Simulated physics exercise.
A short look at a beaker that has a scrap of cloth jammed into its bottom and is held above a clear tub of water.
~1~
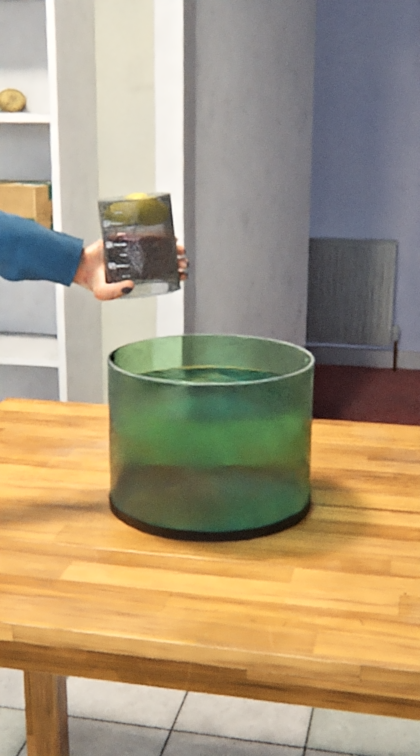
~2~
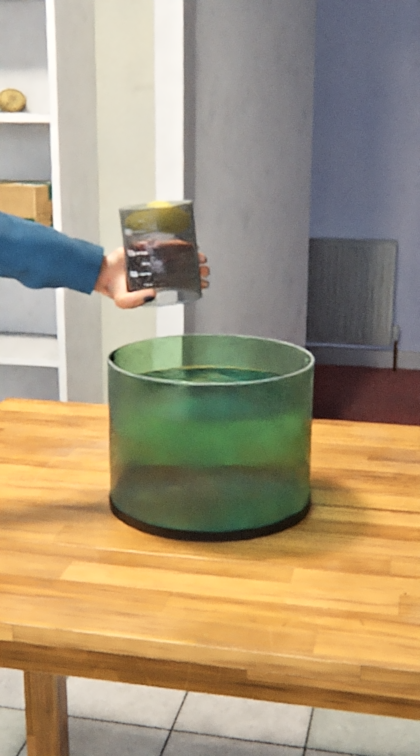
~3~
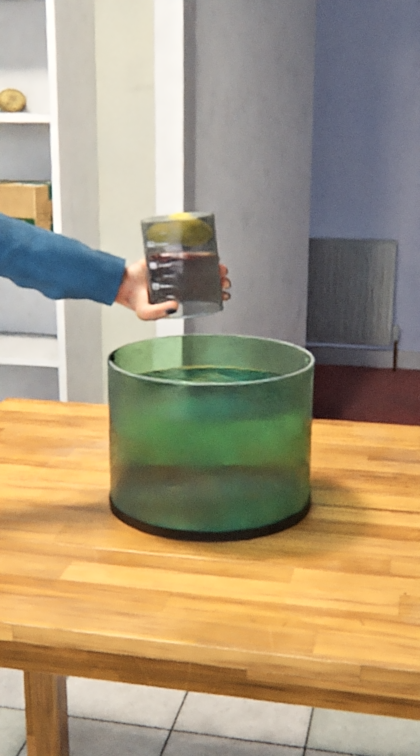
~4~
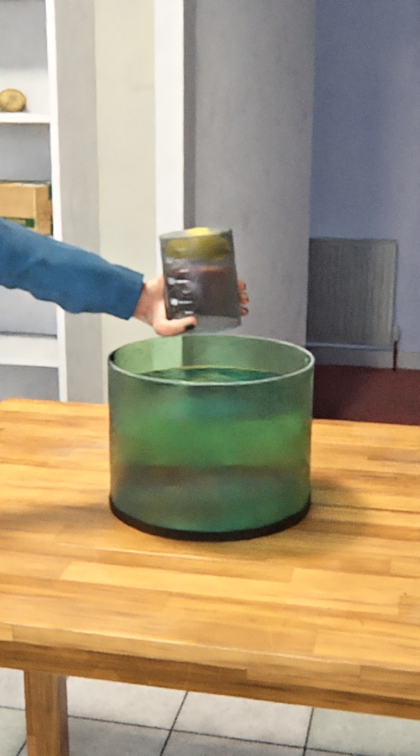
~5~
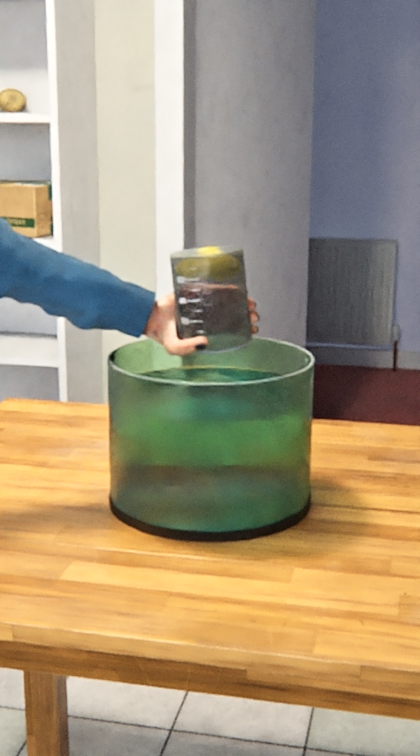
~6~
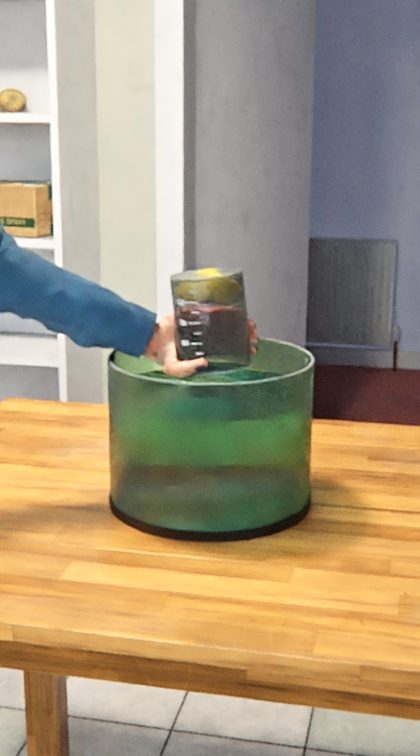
A beaker with a scrap of cloth jammed into its bottom, held mouth down by a hand in a blue sleeve, starts above and to the left of a clear, green-tinted tub of water on a wooden table. The hand moves it right and steadily lowers it to just over the surface.
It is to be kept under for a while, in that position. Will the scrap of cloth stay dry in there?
Yes.
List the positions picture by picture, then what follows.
Beaker (140, 246) mouth down; above the clear tub, in the first picture.
Beaker (161, 254) mouth down; scrap of cloth (157, 217); coming down, in the second picture.
Beaker (182, 266) mouth down; lower, in the third picture.
Beaker (200, 281) mouth down; scrap of cloth (197, 245); lower still, in the fourth picture.
Beaker (211, 300) mouth down; close to the surface, in the fifth picture.
Beaker (211, 322) mouth down; scrap of cloth (208, 286); just over the surface, in the sixth picture.
Next, the beaker enters the water.
After that, air is trapped inside and holds the level down.
Finally, the beaker is under, still full of air, and the scrap of cloth is dry.
